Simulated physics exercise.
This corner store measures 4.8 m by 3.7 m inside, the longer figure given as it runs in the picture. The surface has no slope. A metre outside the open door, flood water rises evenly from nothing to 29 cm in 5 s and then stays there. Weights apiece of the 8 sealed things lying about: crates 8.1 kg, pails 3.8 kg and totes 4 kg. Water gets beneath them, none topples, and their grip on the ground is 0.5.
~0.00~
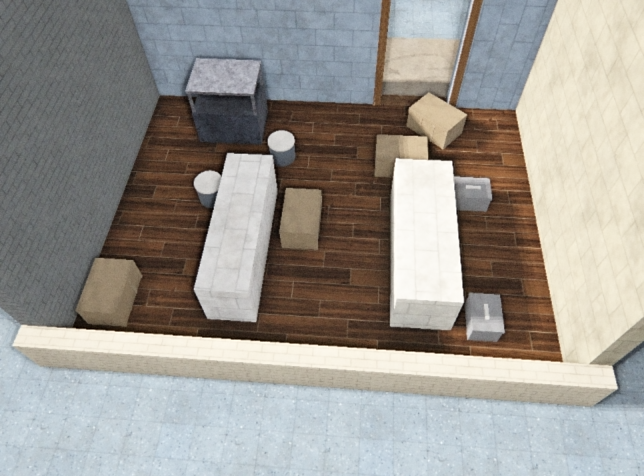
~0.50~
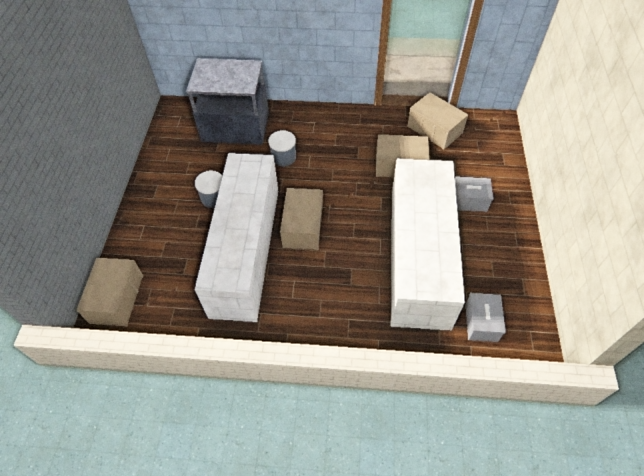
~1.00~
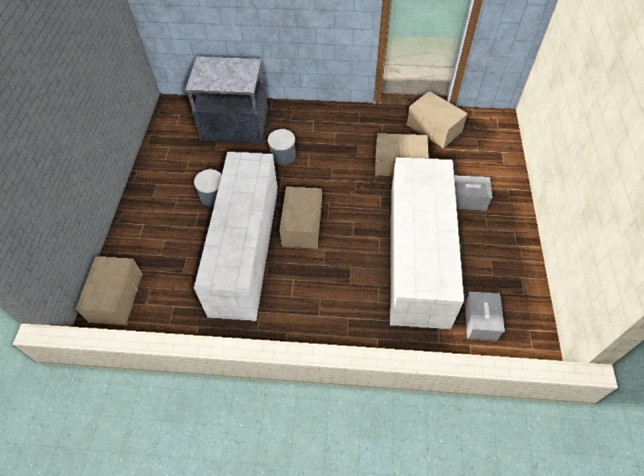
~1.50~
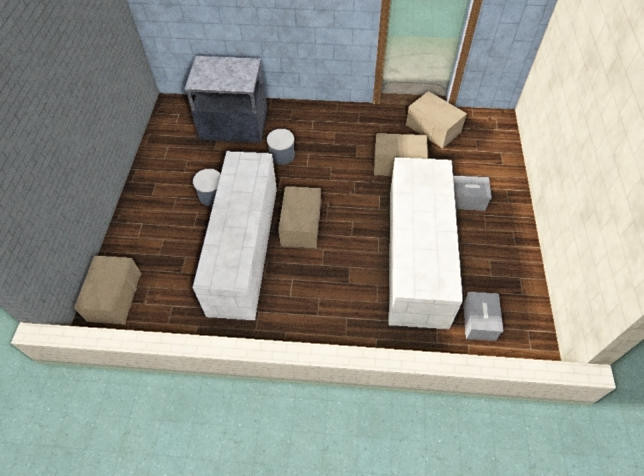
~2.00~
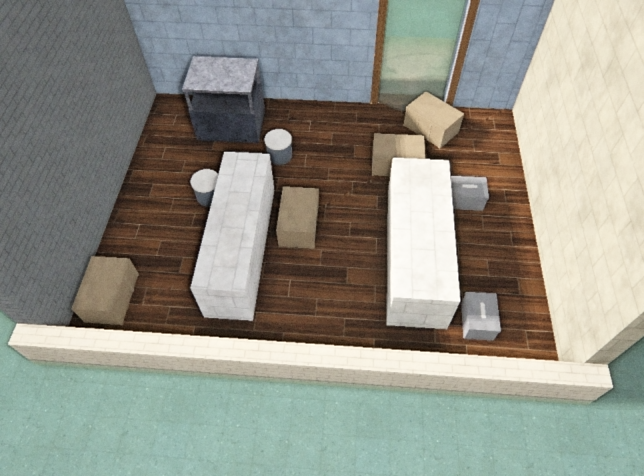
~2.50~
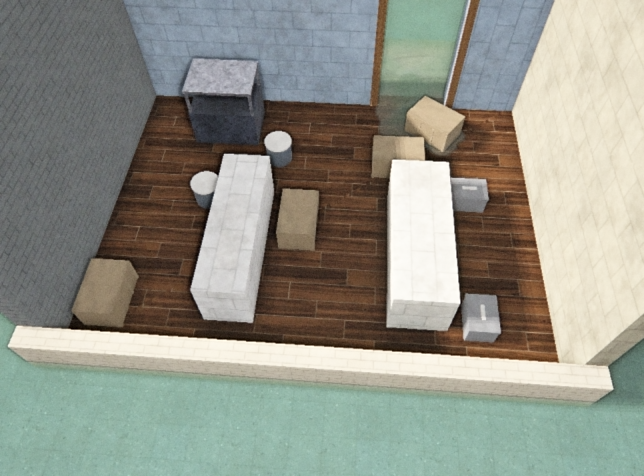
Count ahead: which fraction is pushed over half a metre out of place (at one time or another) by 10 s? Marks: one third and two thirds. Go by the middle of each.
It is one to two thirds.
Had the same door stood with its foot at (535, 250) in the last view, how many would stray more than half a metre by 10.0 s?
In that case 4 of them.
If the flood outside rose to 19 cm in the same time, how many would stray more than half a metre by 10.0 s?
In that case 5 of them.
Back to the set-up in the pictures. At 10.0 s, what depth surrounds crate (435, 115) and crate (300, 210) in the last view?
Roughly 10 and 17 cm.
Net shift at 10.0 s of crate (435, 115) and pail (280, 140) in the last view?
In that order: 200 cm, 20 cm.
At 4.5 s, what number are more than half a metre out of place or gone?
I count 1.
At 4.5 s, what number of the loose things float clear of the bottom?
1 of them.
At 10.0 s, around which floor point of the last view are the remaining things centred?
Near (303, 242).
After 3.5 s 1 of 8 are over 50 cm from their spots; 0 afloat.
After 4.5 s 1 of 8 are over 50 cm from their spots; 1 afloat.
After 7.0 s 5 of 8 are over 50 cm from their spots; 5 afloat.
After 10.0 s 5 of 8 are over 50 cm from their spots, and 5 have been at some point; 6 afloat.
